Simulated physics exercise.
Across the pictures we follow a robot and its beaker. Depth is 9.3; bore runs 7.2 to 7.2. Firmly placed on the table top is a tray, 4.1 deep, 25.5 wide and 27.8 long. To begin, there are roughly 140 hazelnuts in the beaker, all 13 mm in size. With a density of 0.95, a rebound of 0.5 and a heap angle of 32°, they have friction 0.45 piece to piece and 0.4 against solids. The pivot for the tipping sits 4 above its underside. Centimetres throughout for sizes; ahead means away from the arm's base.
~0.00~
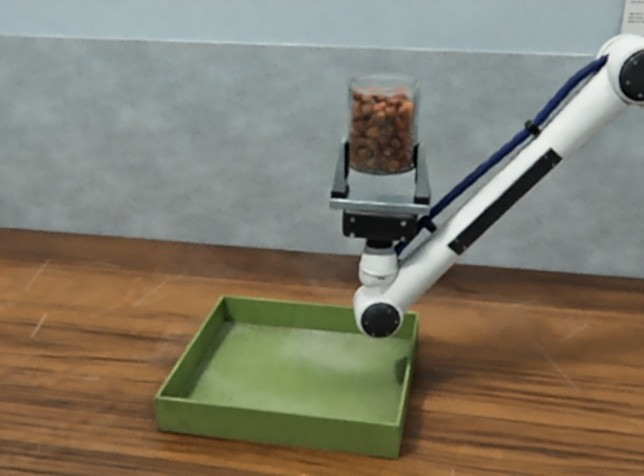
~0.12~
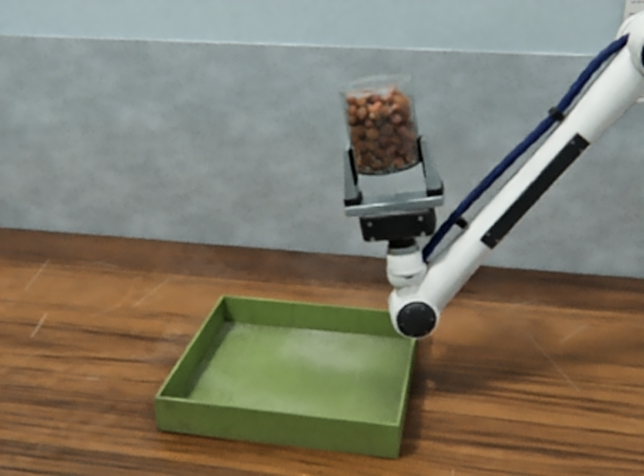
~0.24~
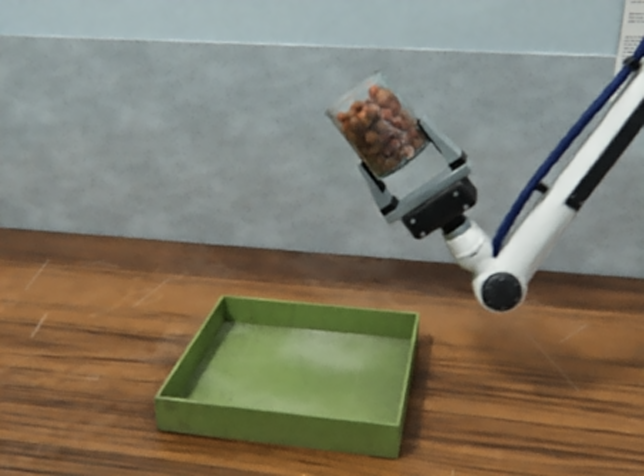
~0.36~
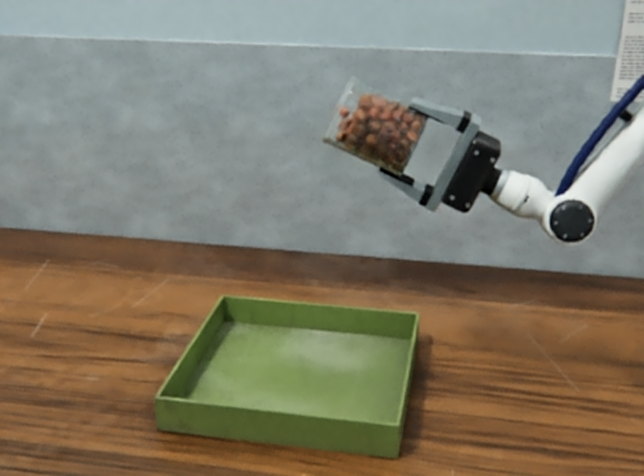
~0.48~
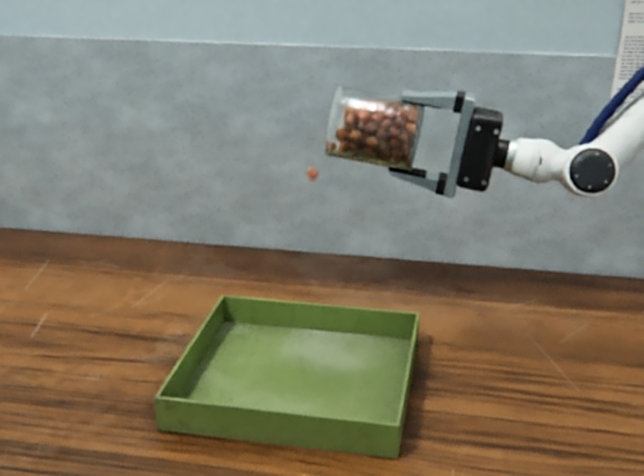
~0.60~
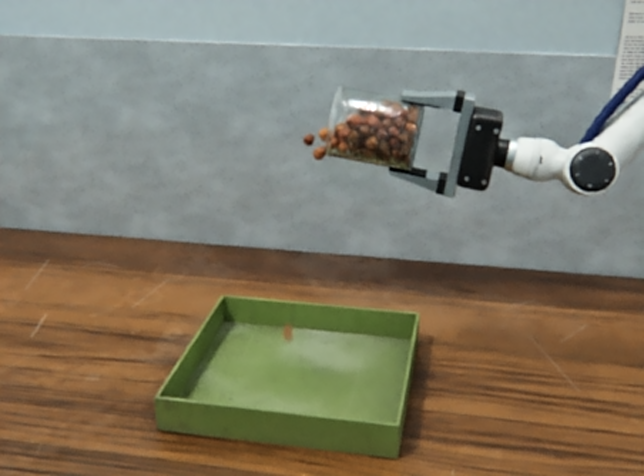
A white robot arm holding a clear beaker of hazelnuts upright above a green tray tilts it leftward until it lies nearly horizontal, and a few nuts leave its mouth, one of them dropping down to the tray.
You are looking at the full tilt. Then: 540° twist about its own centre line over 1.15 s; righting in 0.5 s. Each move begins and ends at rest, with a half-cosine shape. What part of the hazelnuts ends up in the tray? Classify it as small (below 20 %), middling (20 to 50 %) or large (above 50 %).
Classified as middling.
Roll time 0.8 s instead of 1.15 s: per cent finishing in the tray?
It would then come to about 30 per cent.
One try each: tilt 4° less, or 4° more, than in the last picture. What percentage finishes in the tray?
About 25 and 50 per cent.
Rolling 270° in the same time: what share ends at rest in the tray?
Share: Close to 30 %.
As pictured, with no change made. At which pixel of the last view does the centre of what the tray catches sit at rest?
Centre point: Close to (259, 362).
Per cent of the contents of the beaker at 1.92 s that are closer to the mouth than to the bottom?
35 %.
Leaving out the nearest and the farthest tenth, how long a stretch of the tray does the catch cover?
Spread length: Close to 22 cm.
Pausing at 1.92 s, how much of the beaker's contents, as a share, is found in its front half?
60 per cent or thereabouts.
By 1.26 s, tipped 82°, highest piece 37 above the table; 113 in the beaker, 24 in the tray, 6 in flight or on a rim.
By 1.92 s, tipped 61°, highest piece 35 above the table; 91 in the beaker, 49 in the tray, 3 in flight or on a rim.
By 2.45 s, upright, highest piece 37 above the table; 89 in the beaker, 54 in the tray.
By 3.15 s, upright, highest piece 37 above the table; 89 in the beaker, 54 in the tray.
Final count, 89 in the beaker, 54 in the tray. That is 38 % in the tray.
